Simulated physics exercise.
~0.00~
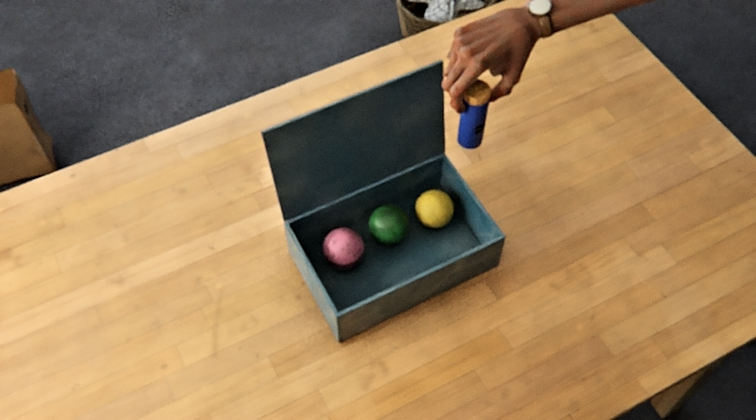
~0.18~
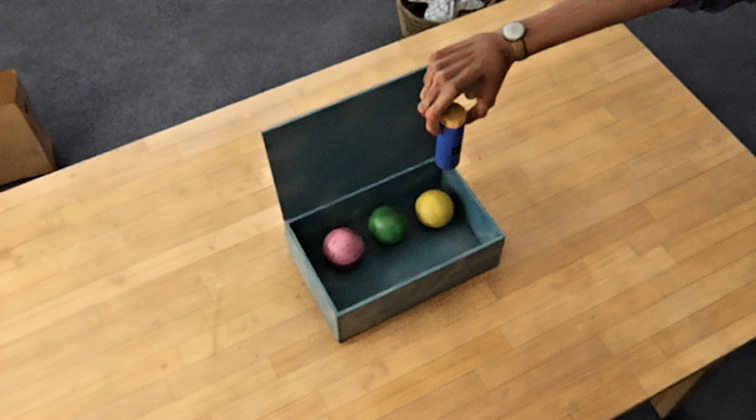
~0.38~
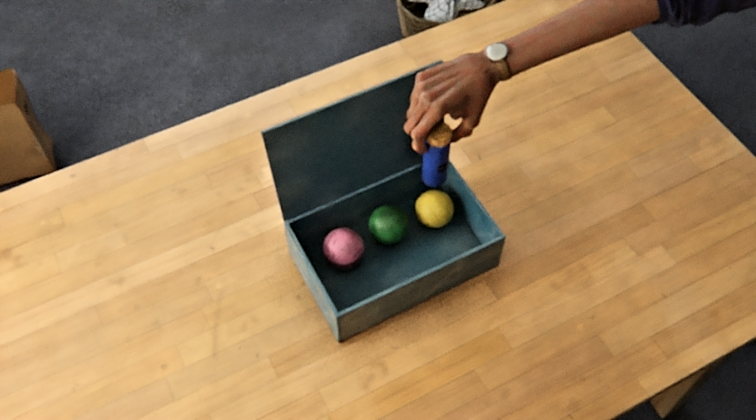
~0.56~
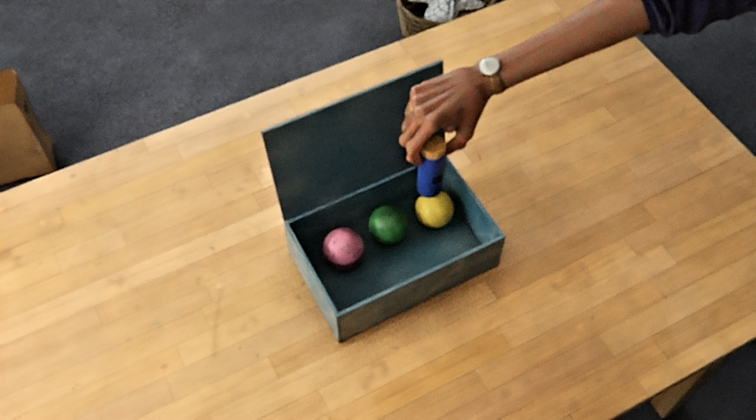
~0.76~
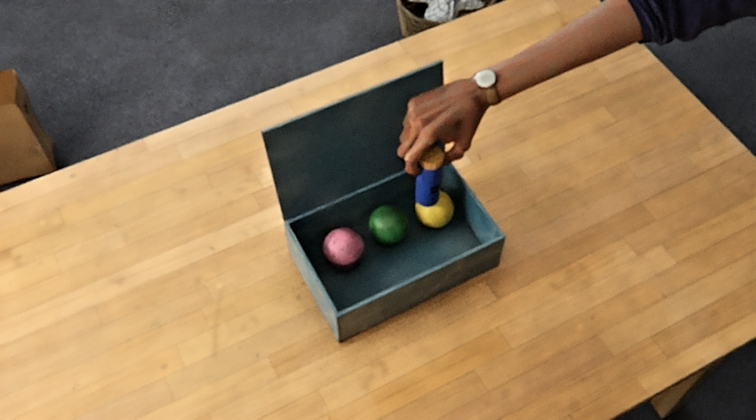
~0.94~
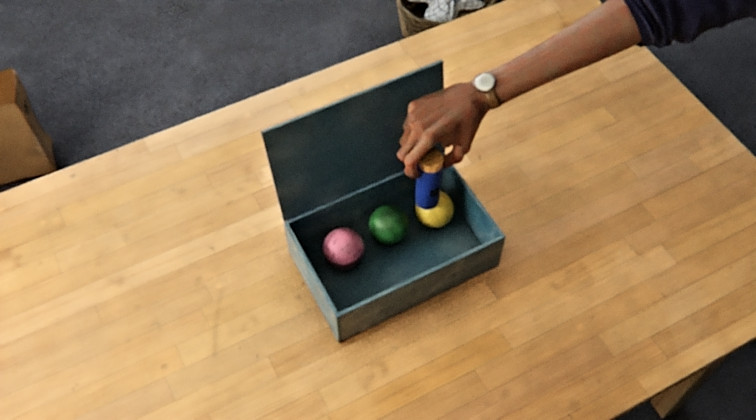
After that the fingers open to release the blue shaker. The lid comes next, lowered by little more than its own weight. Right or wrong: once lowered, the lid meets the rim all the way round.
Right.
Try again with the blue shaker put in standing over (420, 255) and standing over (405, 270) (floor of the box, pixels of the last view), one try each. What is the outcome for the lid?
First, it stays ajar; second, it is held up.
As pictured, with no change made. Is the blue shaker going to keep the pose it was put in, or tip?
At the finish the blue shaker goes crooked.
By 1.64 s, blue shaker on its side near (371, 204); green ball moved a little.
By 2.34 s, lid 72° above the rim; blue shaker on its side near (372, 222); green ball moved about its own width; pink ball moved about its own width.
By 2.74 s, lid 26° above the rim; blue shaker on its side near (372, 222); green ball moved about its own width; pink ball moved about its own width.
When it is over (4.3 s), lid shut; lying over in the box, blue shaker; moved from the start, green ball and pink ball; yellow lemon as before. End places, in pixels of the last picture, blue shaker near (371, 221).
